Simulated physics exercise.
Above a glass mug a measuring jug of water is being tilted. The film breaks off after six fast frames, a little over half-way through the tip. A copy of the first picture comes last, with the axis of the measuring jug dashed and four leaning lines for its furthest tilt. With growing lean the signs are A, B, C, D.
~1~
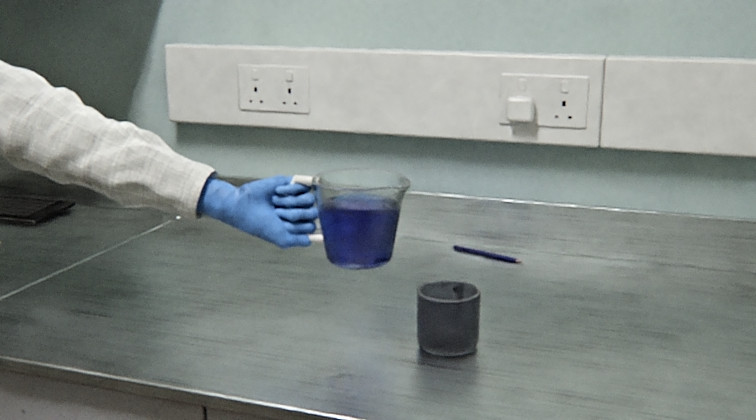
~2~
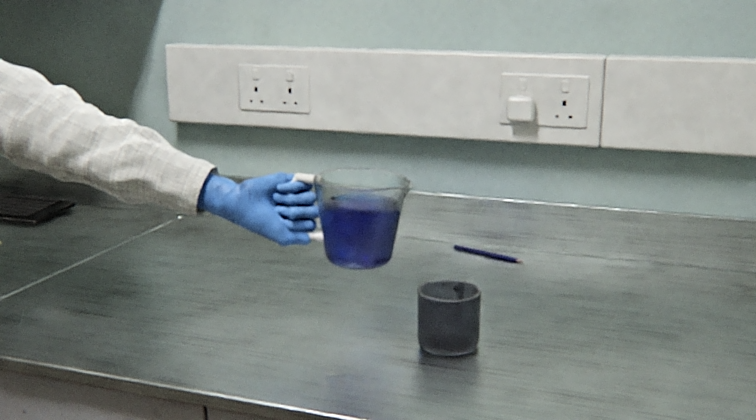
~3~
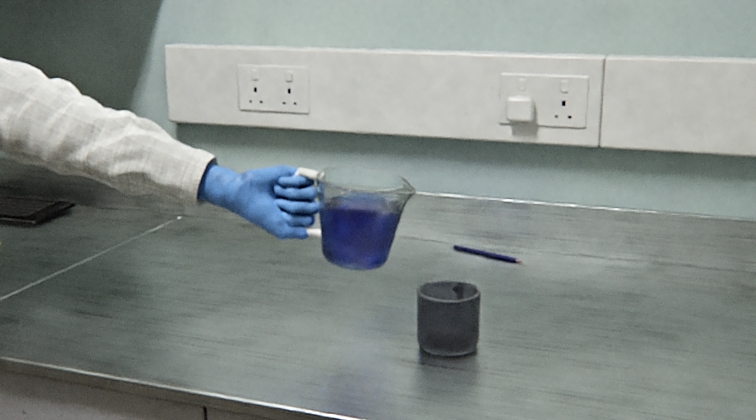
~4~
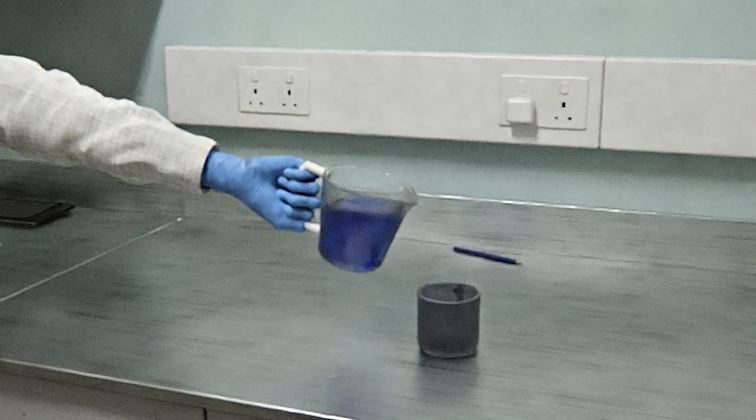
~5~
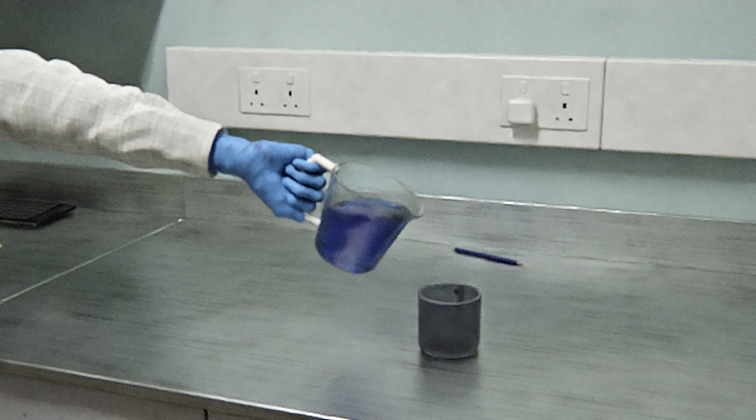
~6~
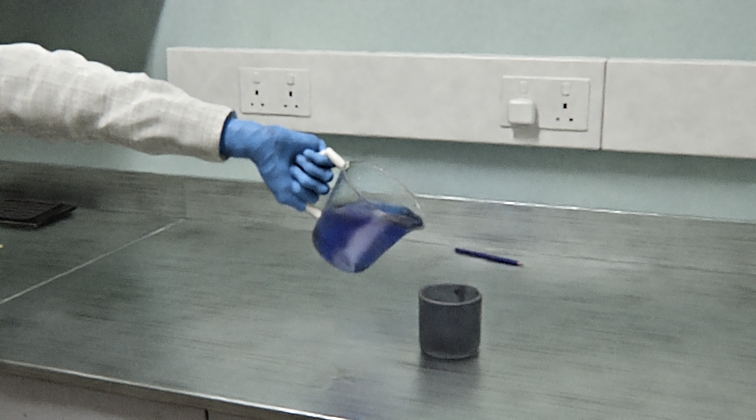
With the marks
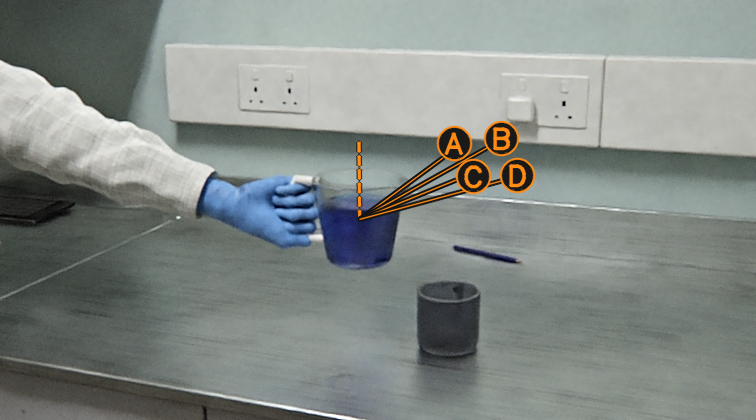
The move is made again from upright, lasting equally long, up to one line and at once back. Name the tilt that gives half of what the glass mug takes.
The answer is tilt A.
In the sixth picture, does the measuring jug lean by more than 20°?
Yes.
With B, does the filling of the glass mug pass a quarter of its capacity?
Yes.
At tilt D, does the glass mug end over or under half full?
Over.
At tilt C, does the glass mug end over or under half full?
Over half.
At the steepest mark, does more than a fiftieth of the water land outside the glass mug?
Yes, it does.
On the marked copy, A at (442, 157); B at (486, 148); C at (455, 180); D at (501, 181).
Choosing A, the glass mug ends with about 48 % of what it can hold.
Choosing B, the glass mug ends with about 67 % of what it can hold.
Choosing C, the glass mug ends with about 88 % of what it can hold.
Choosing D, the glass mug ends with about 97 % of what it can hold; 9 % of the water is spilt.
